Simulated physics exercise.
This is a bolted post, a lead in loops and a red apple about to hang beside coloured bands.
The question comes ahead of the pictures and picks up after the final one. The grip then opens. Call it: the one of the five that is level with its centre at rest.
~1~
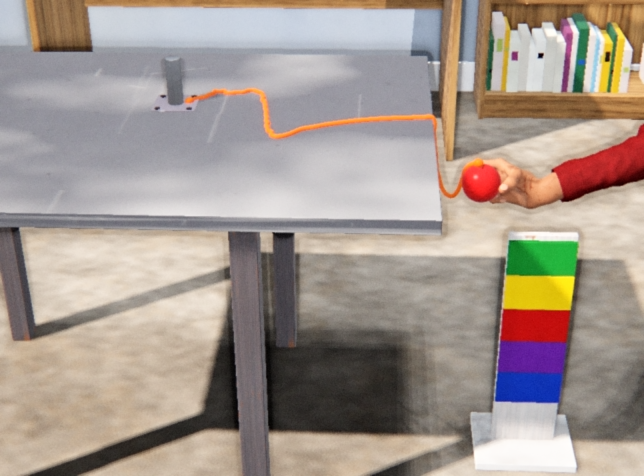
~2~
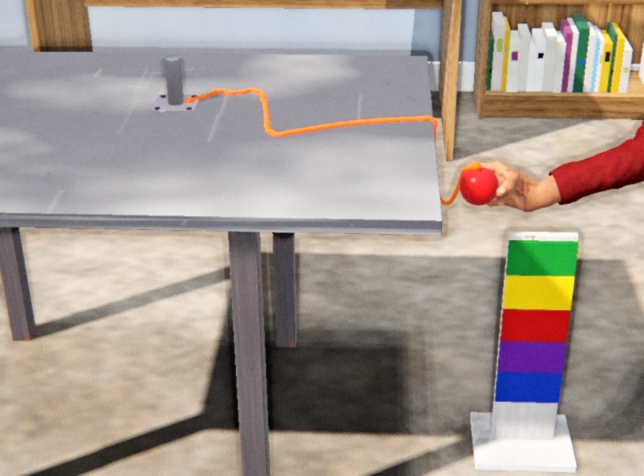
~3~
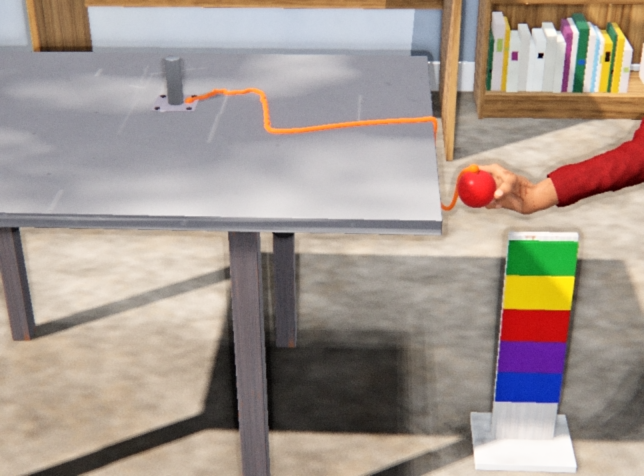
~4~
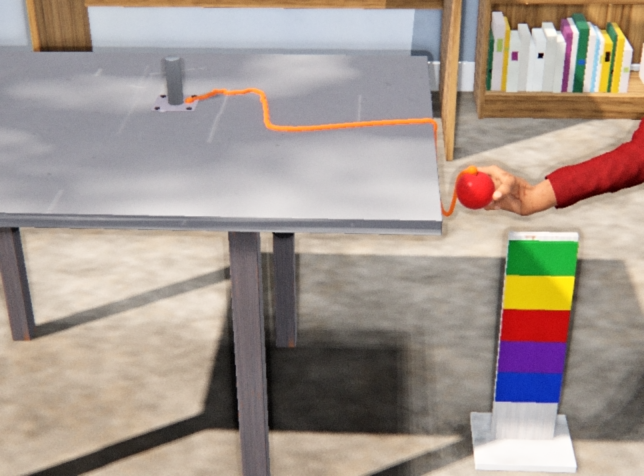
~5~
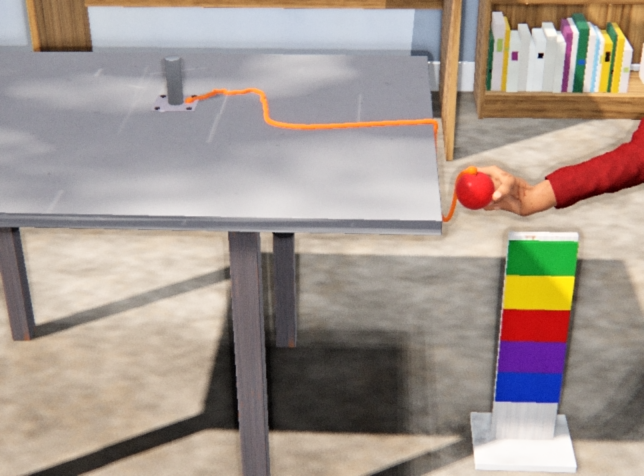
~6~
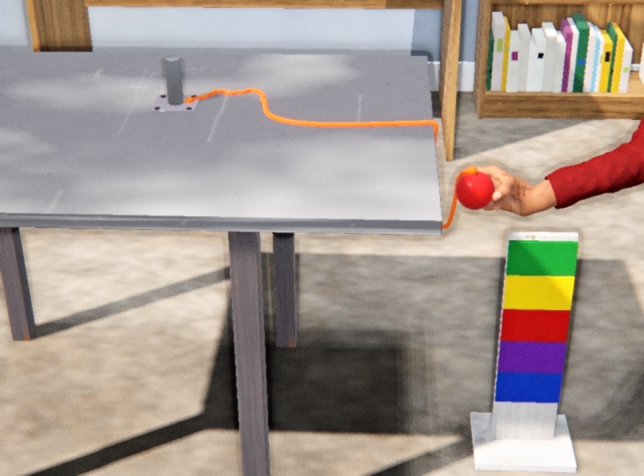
My call is blue.
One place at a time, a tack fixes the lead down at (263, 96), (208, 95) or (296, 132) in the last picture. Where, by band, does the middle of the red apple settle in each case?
First try purple, second blue, third yellow.
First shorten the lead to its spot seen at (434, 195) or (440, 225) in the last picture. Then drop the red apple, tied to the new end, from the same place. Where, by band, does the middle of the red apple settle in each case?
Taking them in turn, you'd get yellow, then red.
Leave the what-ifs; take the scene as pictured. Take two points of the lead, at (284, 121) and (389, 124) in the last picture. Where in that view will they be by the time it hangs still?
In that view they sit near (367, 109) and near (431, 150).
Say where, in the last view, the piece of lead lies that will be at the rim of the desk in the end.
At (351, 125), roughly.
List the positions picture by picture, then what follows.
The first frame shows red apple (481, 183); green (542, 260); yellow (539, 294); red (535, 327); purple (532, 358); blue (529, 389).
The second frame shows red apple (479, 186); lead through (219, 92) (266, 107) (300, 131) (391, 120) (435, 171).
The third frame shows red apple (477, 189).
The fourth frame shows red apple (475, 190); lead through (219, 92) (266, 107) (316, 128) (410, 122) (437, 189).
The fifth frame shows red apple (475, 190).
The sixth frame shows red apple (475, 190); lead through (219, 92) (266, 107) (339, 125) (432, 127) (435, 212).
A little later, apple near (450, 365); level with blue.
Next, apple near (404, 349); level with blue.
When it is over, apple near (420, 360); level with blue. The blue one.
